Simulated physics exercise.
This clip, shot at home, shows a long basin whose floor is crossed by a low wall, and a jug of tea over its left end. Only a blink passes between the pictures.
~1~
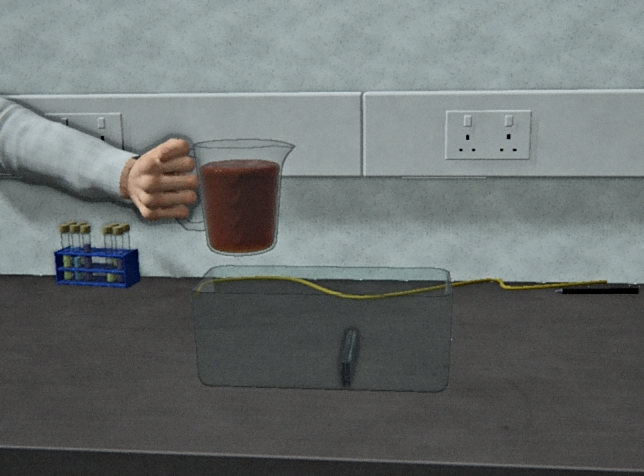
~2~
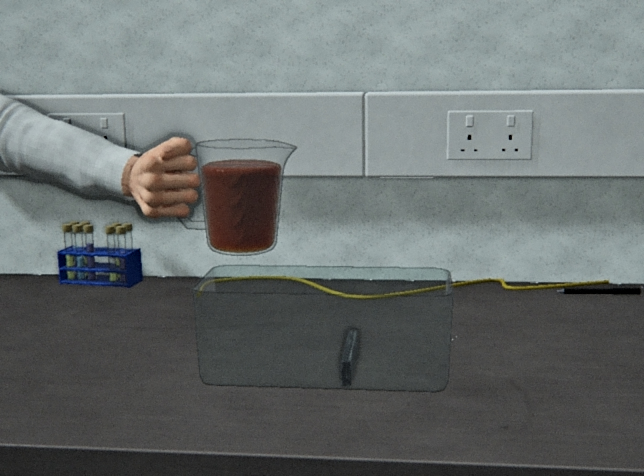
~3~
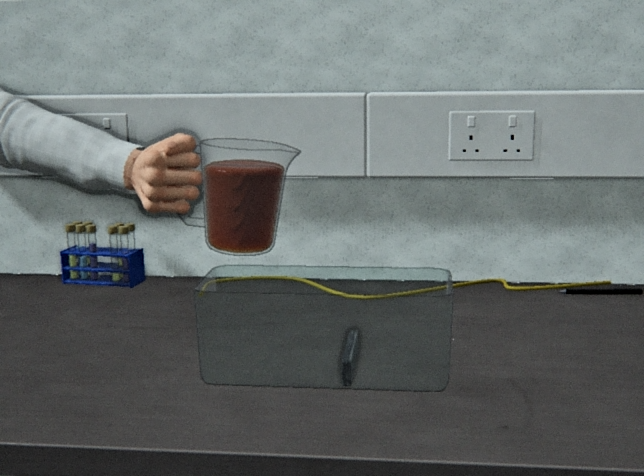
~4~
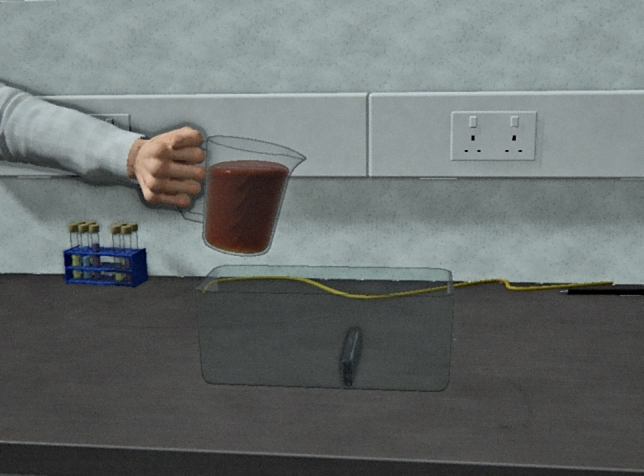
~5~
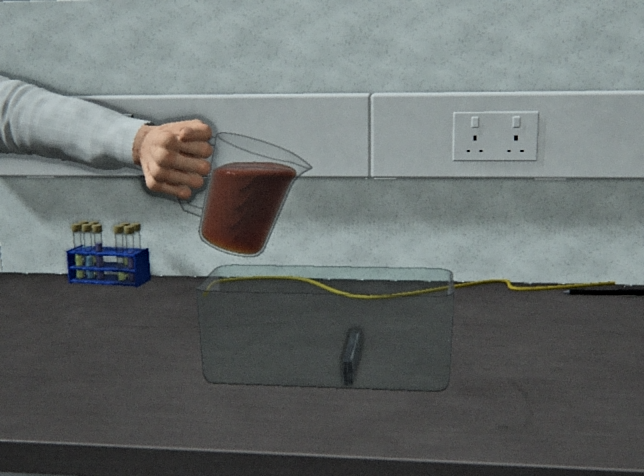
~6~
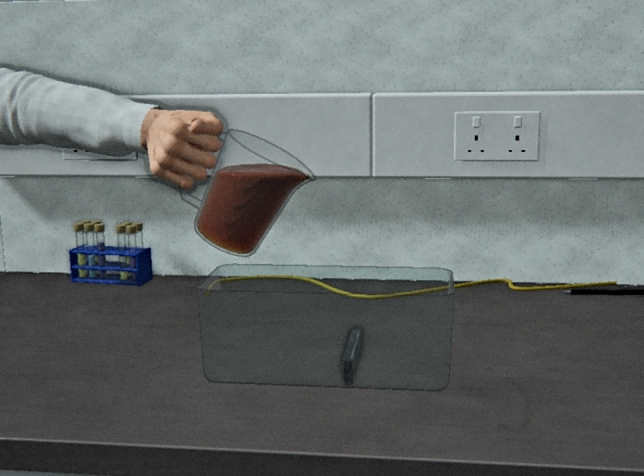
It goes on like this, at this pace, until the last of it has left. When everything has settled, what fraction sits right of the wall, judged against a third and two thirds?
Middle share.
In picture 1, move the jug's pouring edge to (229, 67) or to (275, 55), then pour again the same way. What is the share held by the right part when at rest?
Close to 10 in a hundred, then close to 65 in a hundred.
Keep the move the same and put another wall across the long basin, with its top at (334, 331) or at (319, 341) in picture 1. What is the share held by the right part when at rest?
Try 1: Some 80 %; try 2: 95 %.
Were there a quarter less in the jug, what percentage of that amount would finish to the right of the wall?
40 in a hundred.
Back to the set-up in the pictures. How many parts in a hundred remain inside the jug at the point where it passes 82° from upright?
70 per cent, approximately.
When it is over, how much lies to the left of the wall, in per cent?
It works out to around 45 percent.
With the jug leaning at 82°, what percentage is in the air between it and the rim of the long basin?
Around 15 in a hundred, more or less.
A moment on, the jug is tipped on its side and 69 per cent is still to pour, 2 is left of the wall and 12 right of it.
Next, the jug is tipped right over and 20 per cent is still to pour, 23 is left of the wall and 46 right of it.
Then the jug is tipped right over and 2 per cent is still to pour, 39 is left of the wall and 58 right of it.
Later the jug is tipped right over and 0 per cent is still to pour, 44 is left of the wall and 56 right of it.
Finally, 44 per cent lies left of the wall, 55 right of it and 1 outside.
